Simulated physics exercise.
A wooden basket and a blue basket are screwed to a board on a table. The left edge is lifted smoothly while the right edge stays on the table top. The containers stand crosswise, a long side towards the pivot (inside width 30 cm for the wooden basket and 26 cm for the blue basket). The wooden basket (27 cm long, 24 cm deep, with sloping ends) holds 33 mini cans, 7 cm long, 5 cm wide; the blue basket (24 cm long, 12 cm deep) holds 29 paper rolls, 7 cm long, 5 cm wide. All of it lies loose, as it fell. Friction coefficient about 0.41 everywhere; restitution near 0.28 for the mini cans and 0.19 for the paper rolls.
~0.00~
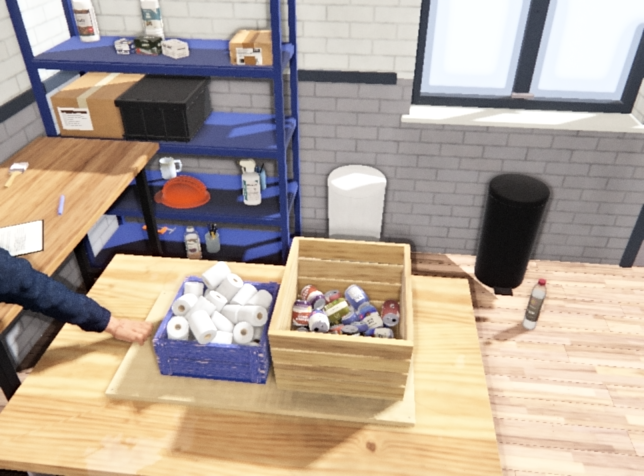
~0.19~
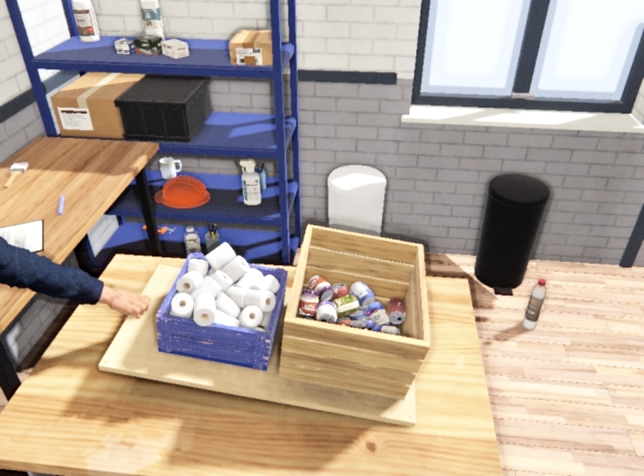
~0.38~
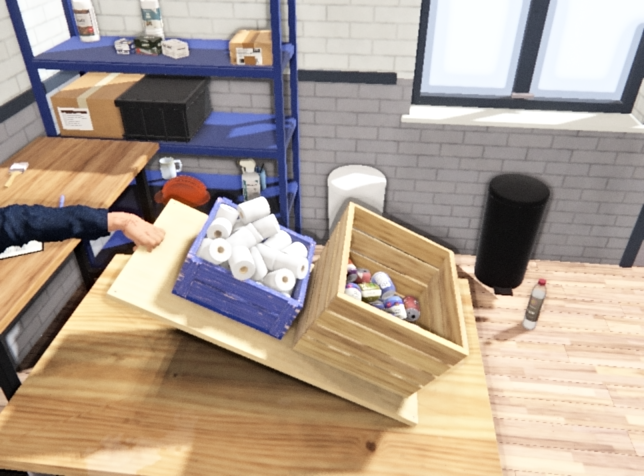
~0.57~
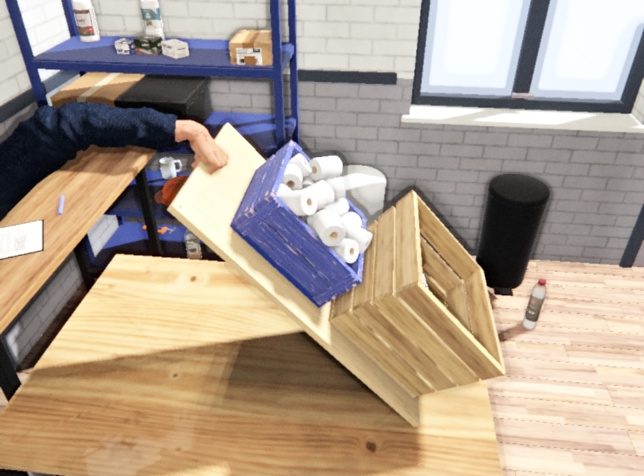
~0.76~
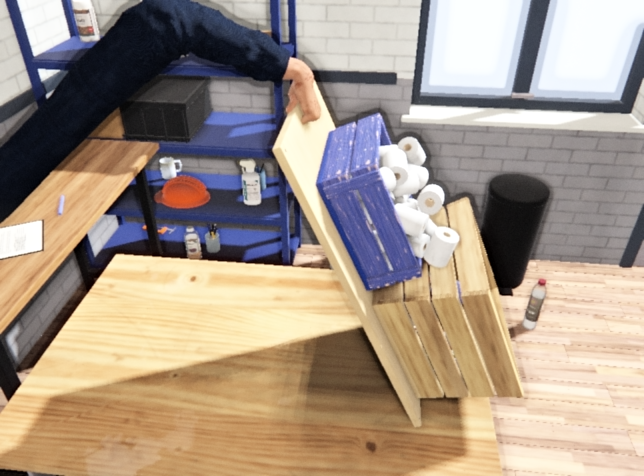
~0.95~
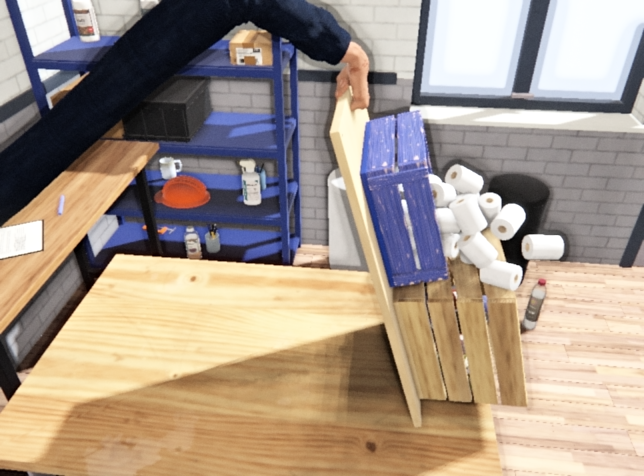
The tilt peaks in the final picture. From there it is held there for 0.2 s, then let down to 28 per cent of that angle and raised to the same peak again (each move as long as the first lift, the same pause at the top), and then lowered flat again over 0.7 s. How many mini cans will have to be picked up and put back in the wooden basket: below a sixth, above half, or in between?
The wooden basket loses less than a sixth of its mini cans.
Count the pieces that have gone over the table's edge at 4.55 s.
About 8.
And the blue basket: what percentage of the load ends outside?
Blue basket 40 per cent.
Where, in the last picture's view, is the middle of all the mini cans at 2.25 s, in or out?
Near (393, 332).
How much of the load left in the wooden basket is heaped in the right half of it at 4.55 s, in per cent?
About 70 per cent.
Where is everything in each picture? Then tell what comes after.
In the first picture (we follow the rim corner now nearest the camera), wooden basket at (411, 341); blue basket at (261, 346); tilt 0°; nothing out yet.
Wooden basket at (427, 341); blue basket at (269, 332); tilt 8°, in the second picture.
Wooden basket at (466, 349); blue basket at (301, 302); tilt 26°, in the third picture.
Wooden basket at (504, 369); blue basket at (360, 277); tilt 48°, in the fourth picture.
Wooden basket at (523, 391); blue basket at (421, 271); tilt 66°; 3 out, the lowest roll at (441, 247), in the fifth picture.
Wooden basket at (527, 401); blue basket at (448, 273); tilt 74°; 10 out, the lowest roll at (501, 274), in the sixth picture.
After 1.53 s, tilt 55°; 1 of 33 out of the wooden basket and 12 of 29 out of the blue basket.
After 2.25 s, tilt 24°; 1 of 33 out of the wooden basket and 13 of 29 out of the blue basket.
After 3.26 s, tilt 74°; 1 of 33 out of the wooden basket and 13 of 29 out of the blue basket.
Final count (at 4.55 s), 1 of 33 out of the wooden basket and 13 of 29 out of the blue basket. Asked share, 1 of 33, 3 per cent.
